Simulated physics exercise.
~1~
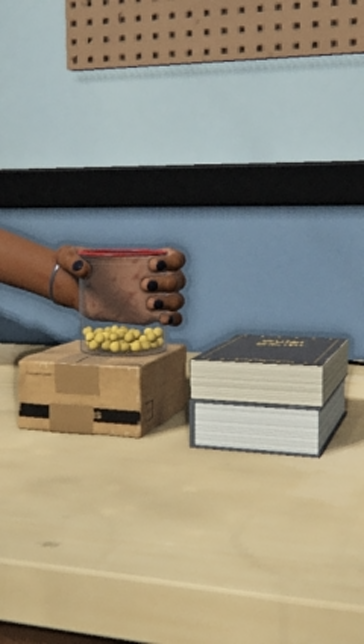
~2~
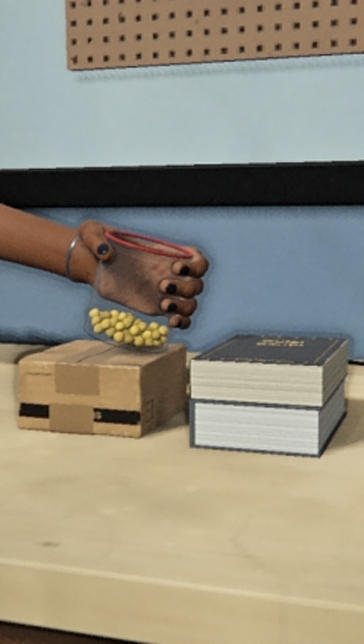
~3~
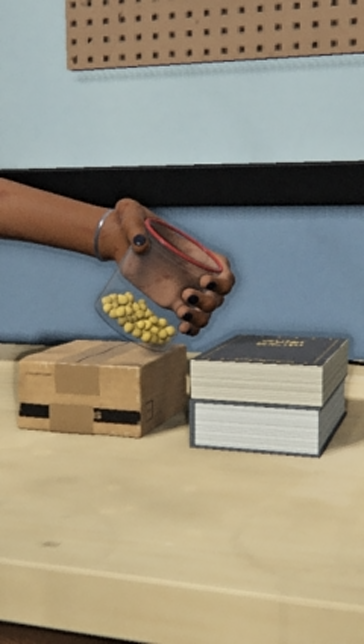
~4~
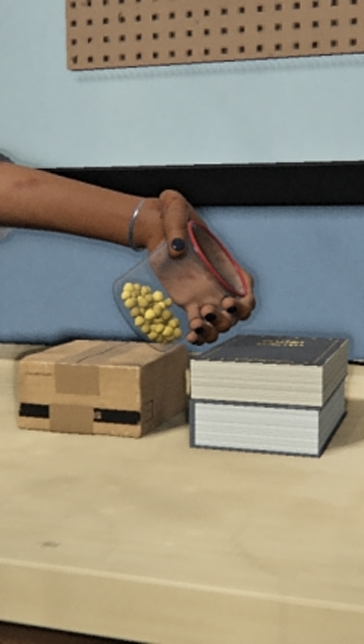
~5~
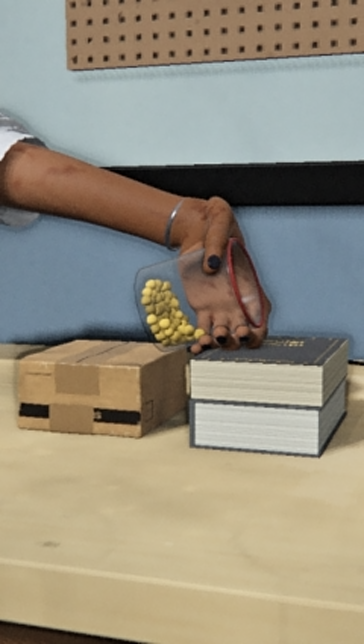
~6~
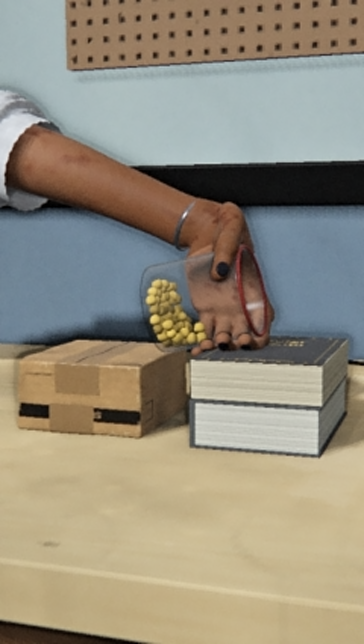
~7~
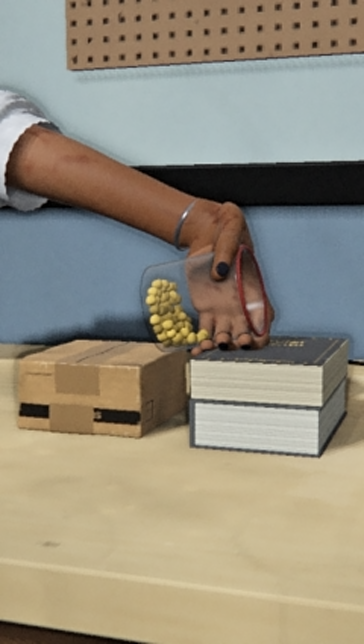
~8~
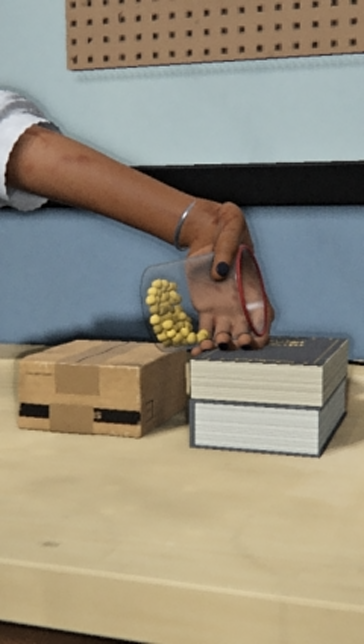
A brown-skinned hand with dark nails and a thin bracelet reaches in from the left, holding a clear jar with a red rim above a cardboard box on a pale wooden table. The view is level and still, with a blue wall, a black strip and a pegboard behind. To the right lie two stacked thick books, the upper one dark-covered. The hand lifts the jar slightly and tilts it rightward, and the yellow balls inside slide together. It tips further until the jar lies nearly sideways against the books. There it stays, still held, with every ball inside.
